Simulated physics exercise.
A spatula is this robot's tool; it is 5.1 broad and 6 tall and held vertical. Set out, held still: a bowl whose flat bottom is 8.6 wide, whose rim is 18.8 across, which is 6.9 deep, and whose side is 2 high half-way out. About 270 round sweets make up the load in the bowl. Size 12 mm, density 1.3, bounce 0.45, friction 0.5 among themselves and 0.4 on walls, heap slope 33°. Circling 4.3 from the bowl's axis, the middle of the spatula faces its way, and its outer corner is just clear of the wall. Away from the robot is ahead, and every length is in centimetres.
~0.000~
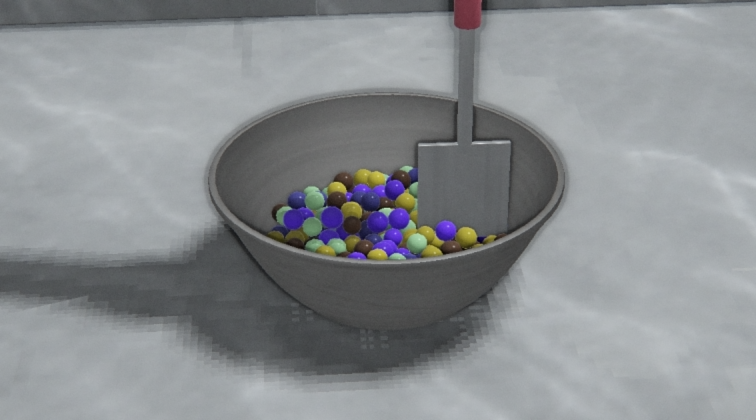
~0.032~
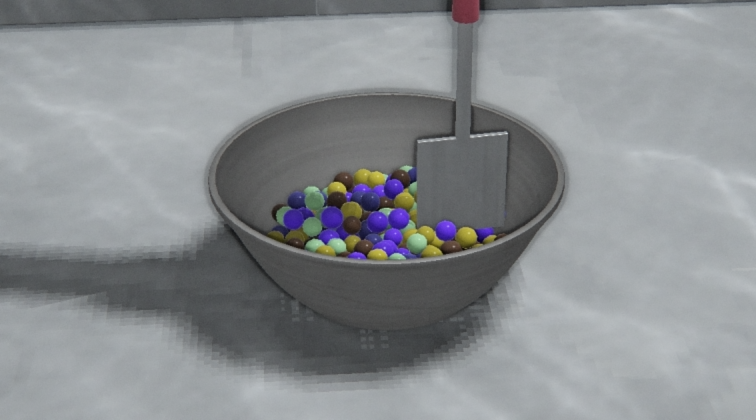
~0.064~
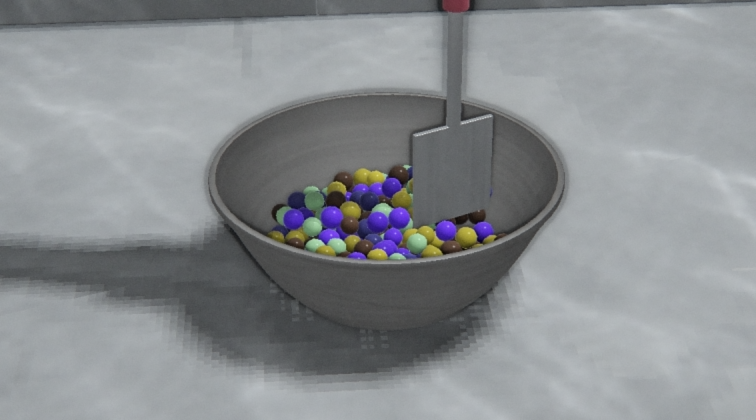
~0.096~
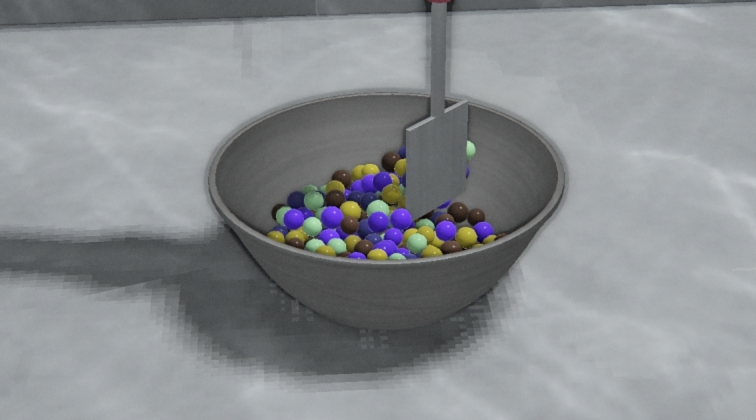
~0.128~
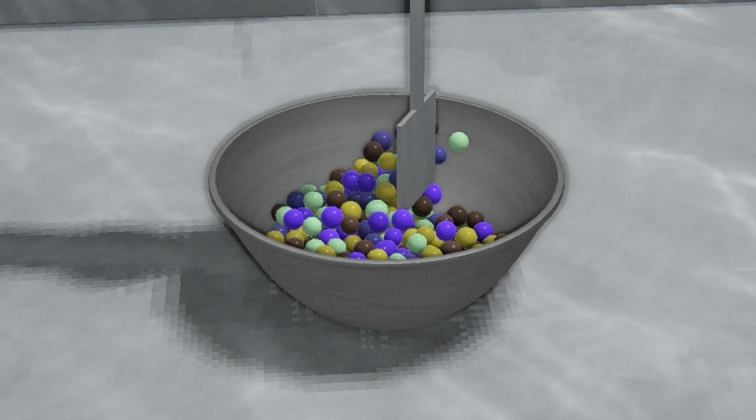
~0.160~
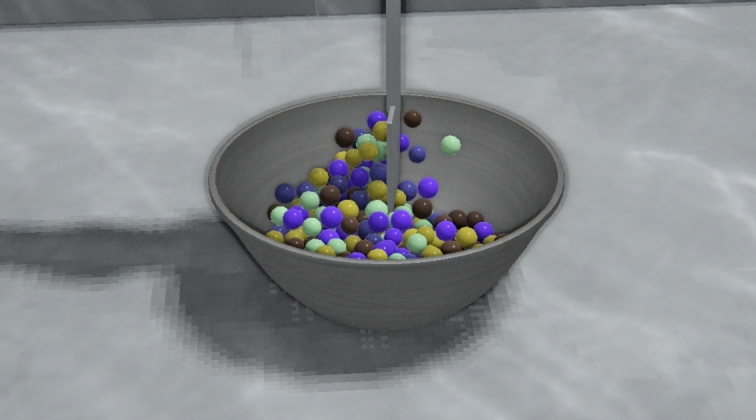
A pale grey, softly mottled surface with a darker band along its far edge is seen from above and in front by a still camera. In the middle stands a wide grey bowl holding small purple, yellow, brown, dark blue and pale green balls, with a red-handled grey spatula upright inside at right. The spatula sweeps leftward and back, turning edge-on, while balls heap up and scatter around it.
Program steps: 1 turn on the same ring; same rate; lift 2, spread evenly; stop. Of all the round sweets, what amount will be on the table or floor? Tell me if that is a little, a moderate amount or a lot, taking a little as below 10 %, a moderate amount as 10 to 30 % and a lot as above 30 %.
A little, below 10 %.
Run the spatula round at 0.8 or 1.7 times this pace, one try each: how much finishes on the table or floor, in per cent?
First try close to 0, second close to 10, in per cent.
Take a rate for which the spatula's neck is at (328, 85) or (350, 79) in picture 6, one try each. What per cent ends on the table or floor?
Some 15 and 10 %.
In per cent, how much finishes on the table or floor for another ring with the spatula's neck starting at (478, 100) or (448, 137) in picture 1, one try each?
Around 0 per cent on the first try, around 0 per cent on the second.
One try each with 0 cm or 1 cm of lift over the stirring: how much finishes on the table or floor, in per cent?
Roughly 5 percent, then roughly 5 percent.
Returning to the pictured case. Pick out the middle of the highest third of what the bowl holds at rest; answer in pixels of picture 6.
Near (403, 253).
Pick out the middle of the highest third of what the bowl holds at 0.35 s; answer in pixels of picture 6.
I'd point to somewhere close to (311, 241).
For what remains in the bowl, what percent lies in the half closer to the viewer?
Roughly 60 percent of it.
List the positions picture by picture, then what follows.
The spatula neck at (465, 119), 0° round; upper third of the load around (386, 226), from x 275 to 505, top at y 175; 266 in the bowl, in the first picture.
The spatula neck at (463, 112), 7° round; upper third of the load around (389, 222), from x 275 to 505, top at y 175, in the second picture.
The spatula neck at (454, 101), 25° round; upper third of the load around (391, 220), from x 275 to 505, top at y 175, in the third picture.
The spatula neck at (438, 90), 44° round; upper third of the load around (389, 218), from x 275 to 505, top at y 150, in the fourth picture.
The spatula neck at (417, 83), 62° round; upper third of the load around (381, 218), from x 275 to 505, top at y 125, in the fifth picture.
The spatula neck at (393, 79), 81° round; upper third of the load around (368, 216), from x 275 to 505, top at y 120; 266 in the bowl, in the sixth picture.
After 0.35 s, 188° round, highest piece 9 above the table; 264 in the bowl, 2 in flight or on the tool.
After 0.53 s, 295° round, highest piece 8 above the table; 263 in the bowl, 2 on the table or floor, 1 in flight or on the tool.
After 0.82 s, 0° round, highest piece 6 above the table; 263 in the bowl, 3 on the table or floor.
After 1.52 s, 0° round, highest piece 6 above the table; 263 in the bowl, 3 on the table or floor.
In the end, 263 in the bowl, 3 on the table or floor. That is 1 % on the table or floor.
